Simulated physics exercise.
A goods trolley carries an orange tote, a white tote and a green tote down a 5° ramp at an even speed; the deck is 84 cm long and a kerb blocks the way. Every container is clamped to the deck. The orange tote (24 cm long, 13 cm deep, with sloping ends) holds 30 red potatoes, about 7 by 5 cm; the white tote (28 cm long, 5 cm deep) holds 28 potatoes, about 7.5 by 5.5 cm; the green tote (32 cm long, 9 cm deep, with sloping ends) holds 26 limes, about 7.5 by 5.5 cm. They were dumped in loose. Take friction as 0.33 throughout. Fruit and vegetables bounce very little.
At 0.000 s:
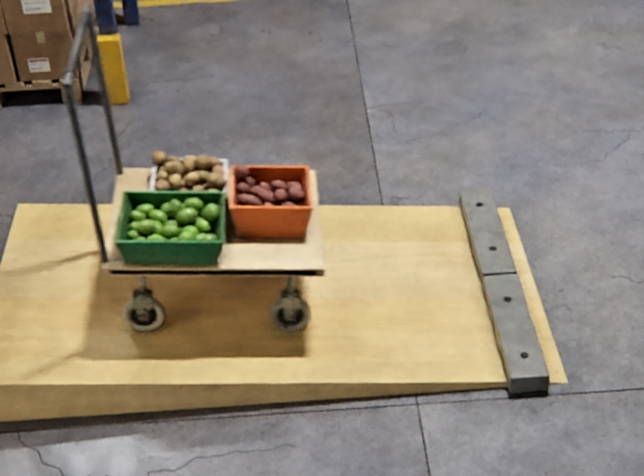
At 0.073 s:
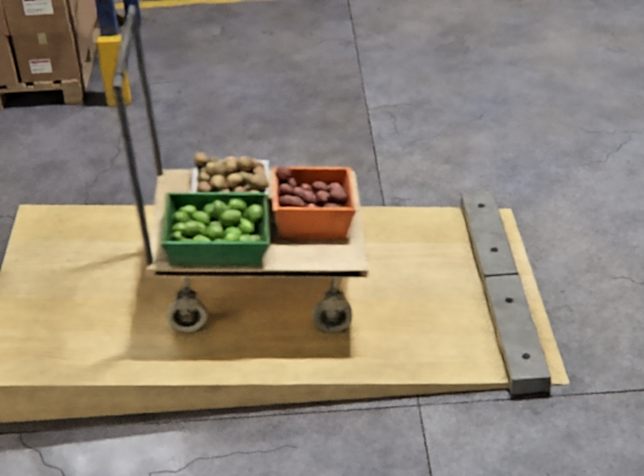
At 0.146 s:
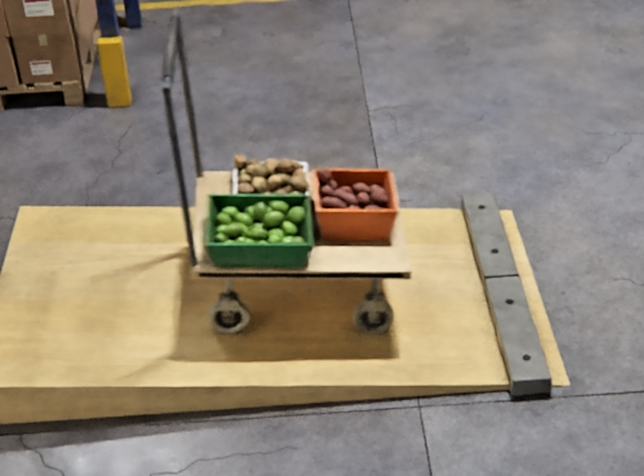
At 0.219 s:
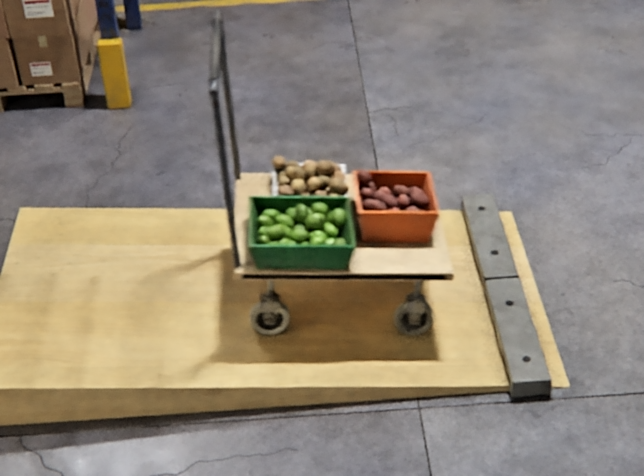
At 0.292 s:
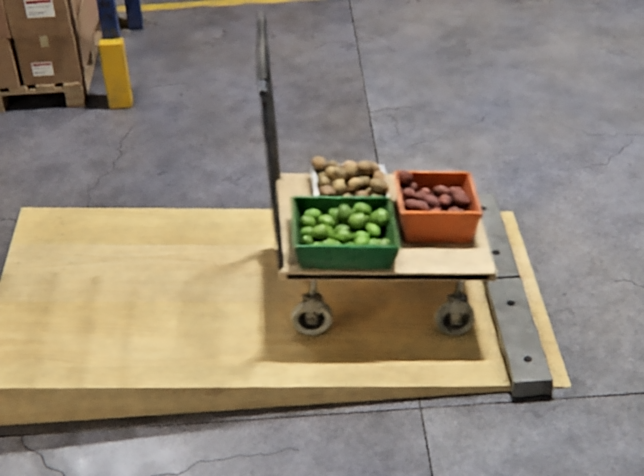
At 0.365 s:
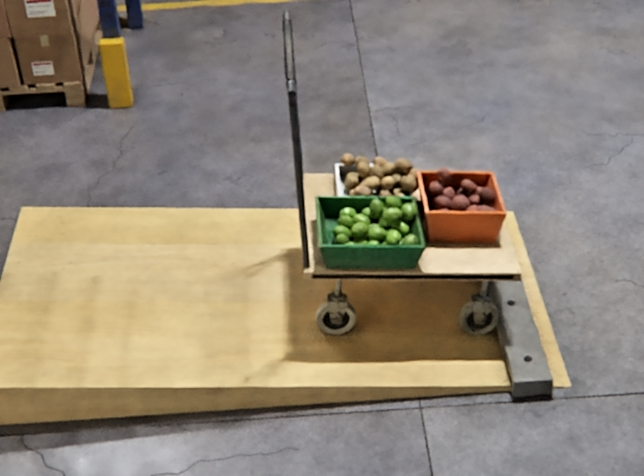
On a grey concrete warehouse floor, seen from above and to the side, a pale wooden ramp slopes down to the right towards a dark grey kerb. A trolley with a tall handle at its left carries a green tote of limes in front, a white tote of brown potatoes behind, and an orange tote of red potatoes at right. The trolley rolls steadily rightward to the kerb, where the loose produce shifts, while the camera stays still.
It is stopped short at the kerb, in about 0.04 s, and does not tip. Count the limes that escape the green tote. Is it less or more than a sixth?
Fewer than one in six of the limes leave the green tote.
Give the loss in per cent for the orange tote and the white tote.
Lost: Orange tote 5, white tote 35 per cent.
After 0.41 s, orange tote 30 in, 0 out, white tote 25 in, 3 out and green tote 26 in, 0 out.
After 0.53 s, orange tote 29 in, 1 out, white tote 20 in, 8 out and green tote 26 in, 0 out.
After 0.76 s, orange tote 29 in, 1 out, white tote 18 in, 10 out and green tote 25 in, 1 out.
Final count (at 1.27 s), orange tote 29 in, 1 out, white tote 18 in, 10 out and green tote 25 in, 1 out. Asked share, 1 of 26, 4 per cent.
